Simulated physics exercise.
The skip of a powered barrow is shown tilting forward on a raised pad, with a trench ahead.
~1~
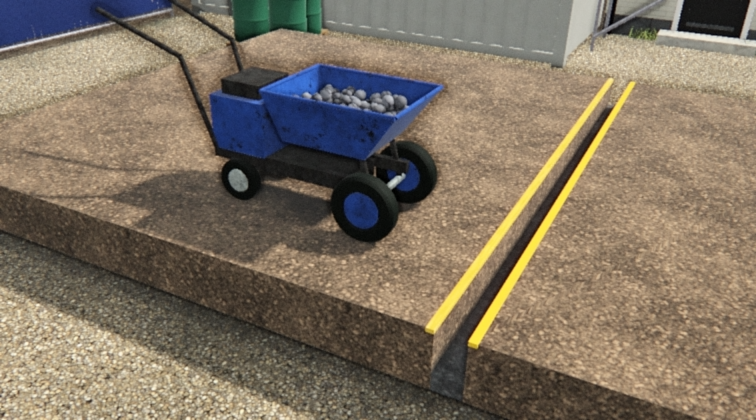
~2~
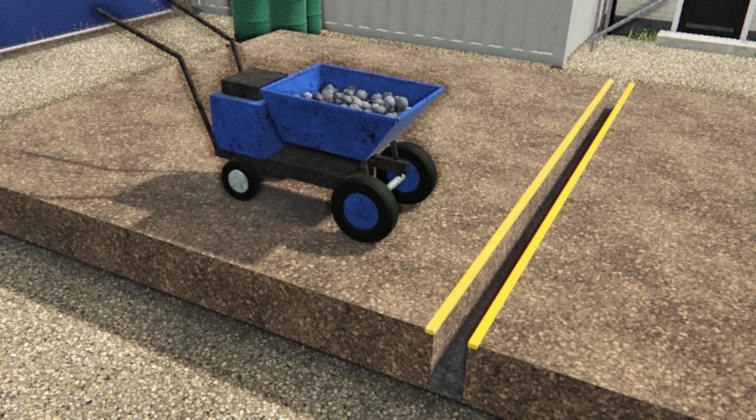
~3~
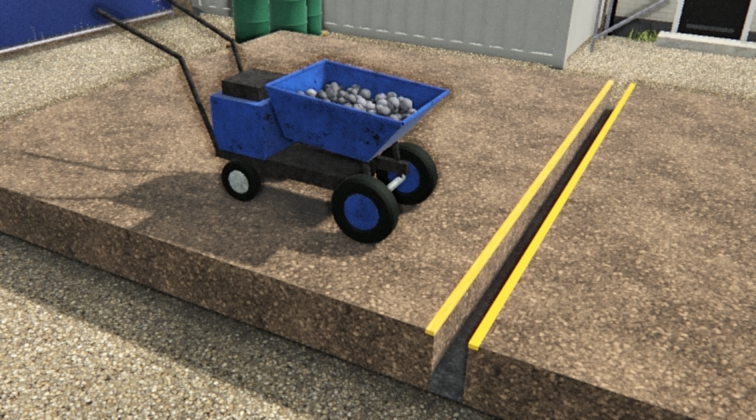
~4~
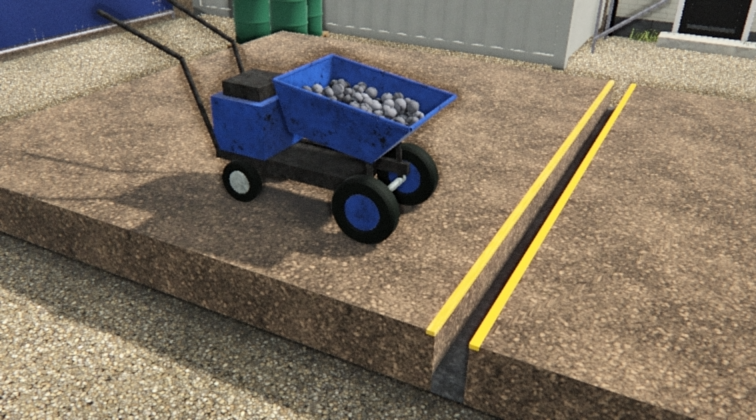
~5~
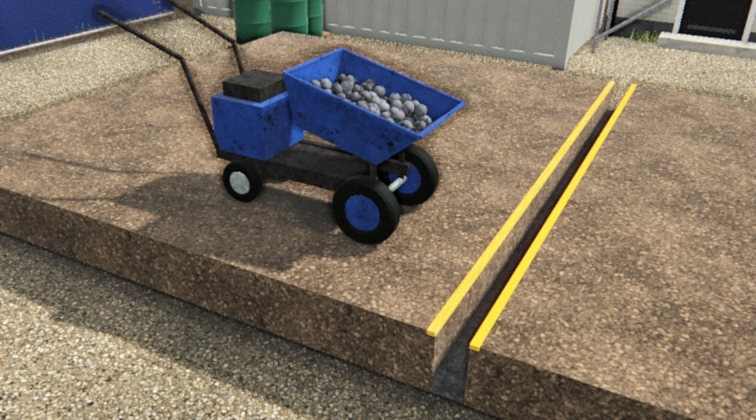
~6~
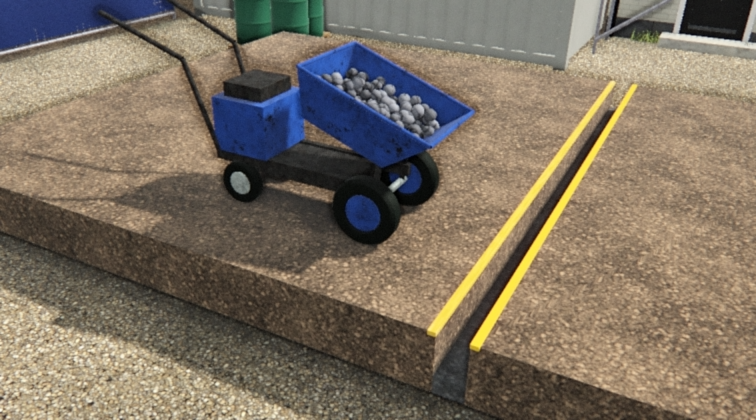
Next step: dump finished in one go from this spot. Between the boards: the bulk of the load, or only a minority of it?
The bulk of it.
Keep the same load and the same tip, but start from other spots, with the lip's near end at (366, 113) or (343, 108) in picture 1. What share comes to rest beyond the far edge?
First position: Some 0 percent; second position: Some 0 percent.
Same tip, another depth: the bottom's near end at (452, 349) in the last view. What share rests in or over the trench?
I'd guess close to 40 percent.
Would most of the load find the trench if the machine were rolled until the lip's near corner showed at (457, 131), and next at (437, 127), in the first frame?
One after the other: The lesser share and the lesser share.
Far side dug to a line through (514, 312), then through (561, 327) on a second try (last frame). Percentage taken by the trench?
The first case gives around 90 percent, and the second around 100 percent.
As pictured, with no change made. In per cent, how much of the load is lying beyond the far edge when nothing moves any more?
Roughly 15 in a hundred.
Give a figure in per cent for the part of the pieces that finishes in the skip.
5 %, about.
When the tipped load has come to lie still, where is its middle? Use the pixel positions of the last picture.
Somewhere around (508, 268) in the last picture.
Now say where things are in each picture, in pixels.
In the first picture, lip of the skip at (395, 119), level; top of the load at (352, 109), round cobbles; first edge of the trench at (456, 293); far edge at (496, 305), the trench under half as wide as the skip, and about as deep as wide.
In the second picture, lip of the skip at (397, 120), tipped barely; top of the load at (346, 101).
In the third picture, lip of the skip at (402, 124), tipped barely; top of the load at (325, 103).
In the fourth picture, lip of the skip at (410, 130), tipped a little; top of the load at (331, 100).
In the fifth picture, lip of the skip at (420, 137), tipped a little; top of the load at (339, 96).
In the sixth picture, lip of the skip at (430, 147), tipped clearly; top of the load at (349, 92); first edge of the trench at (458, 295); far edge at (498, 308).
Soon after the last picture, skip tipped steeply; all in the skip.
A little later, skip tipped right over; nearly all in the skip; a stray few short of the trench; a small part in or heaped over the trench; a stray few falling.
Later still, skip tipped right over; about a third in the skip; a small part short of the trench; about half in or heaped over the trench; a small part beyond it.
By the end, skip tipped right over; a stray few in the skip; a small part short of the trench; most in or heaped over the trench; a small part beyond it.
